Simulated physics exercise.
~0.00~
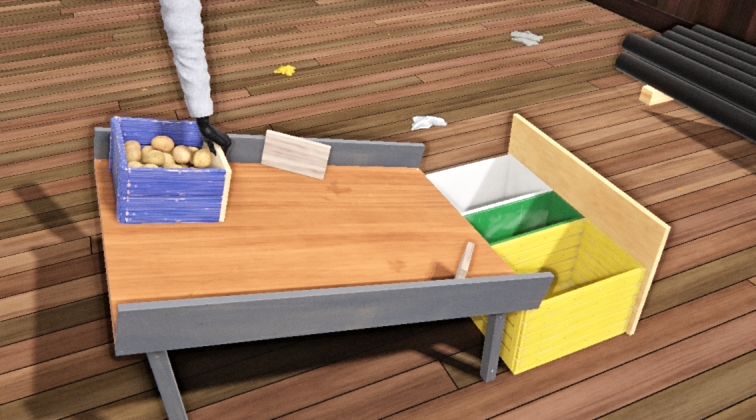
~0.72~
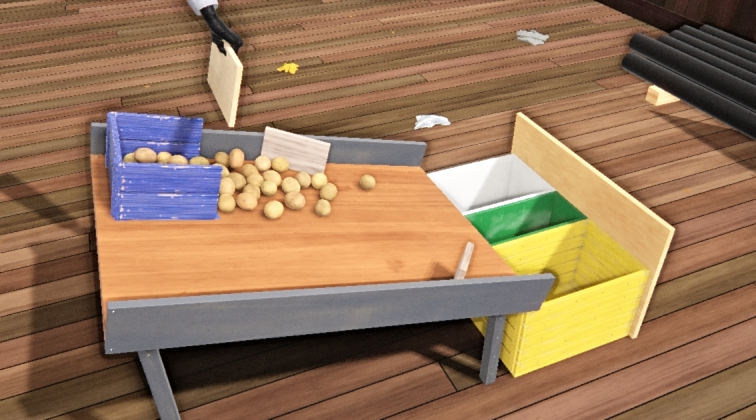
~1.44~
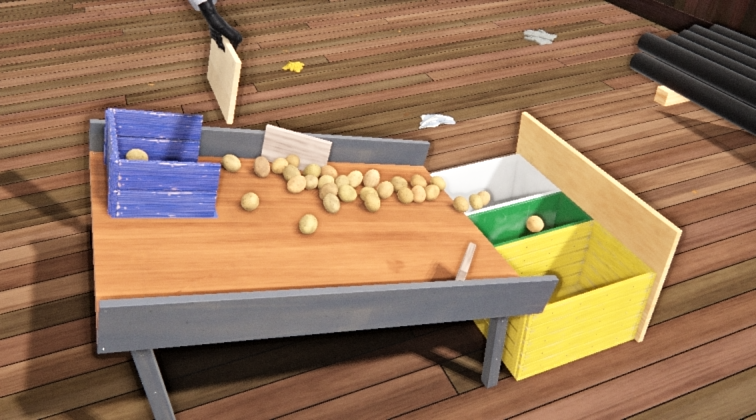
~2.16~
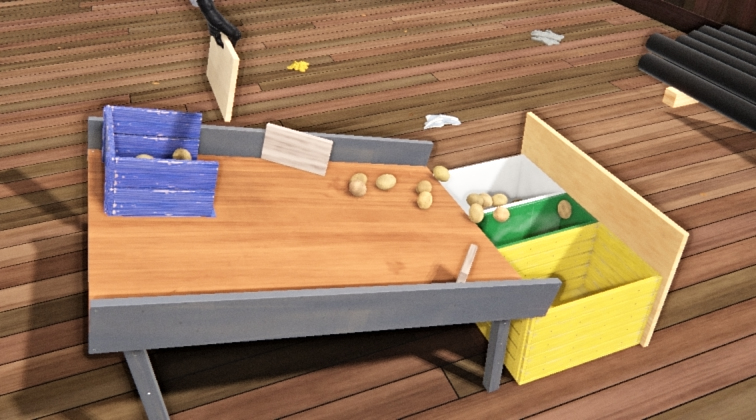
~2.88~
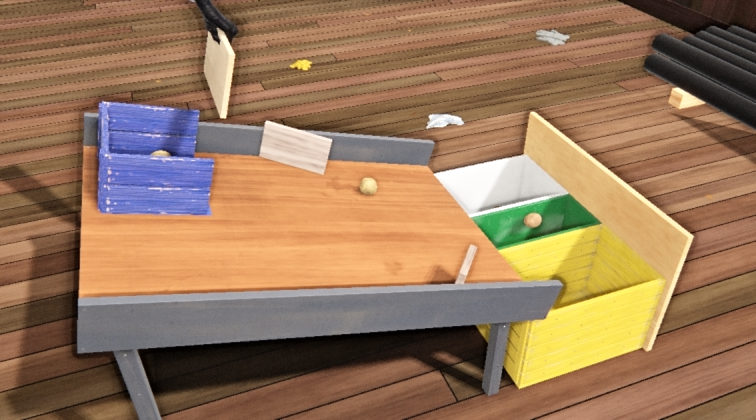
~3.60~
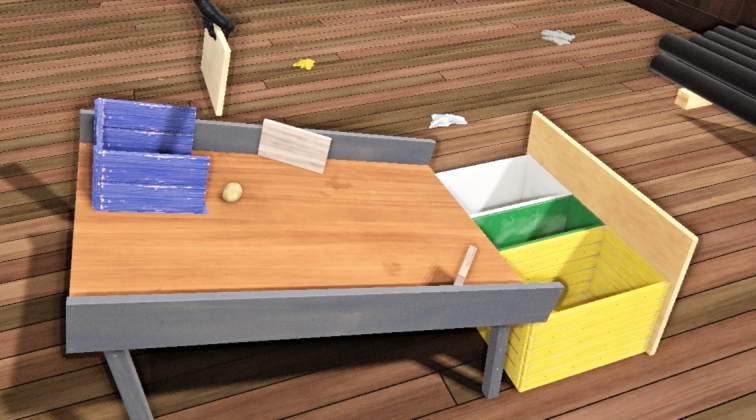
On a dark plank floor, a tilted wooden table with grey side rails holds a blue pen full of potatoes at its upper left end. A dark gripper lifts the pen's wooden gate clear, and the potatoes spill out to the right. They roll down the slope in a stream past two angled boards, dropping off the lower edge towards the white, green and yellow containers. Most head for the white and green ones, while a few stragglers follow. Finally, the stream has ended and one potato remains on the tabletop near the pen.
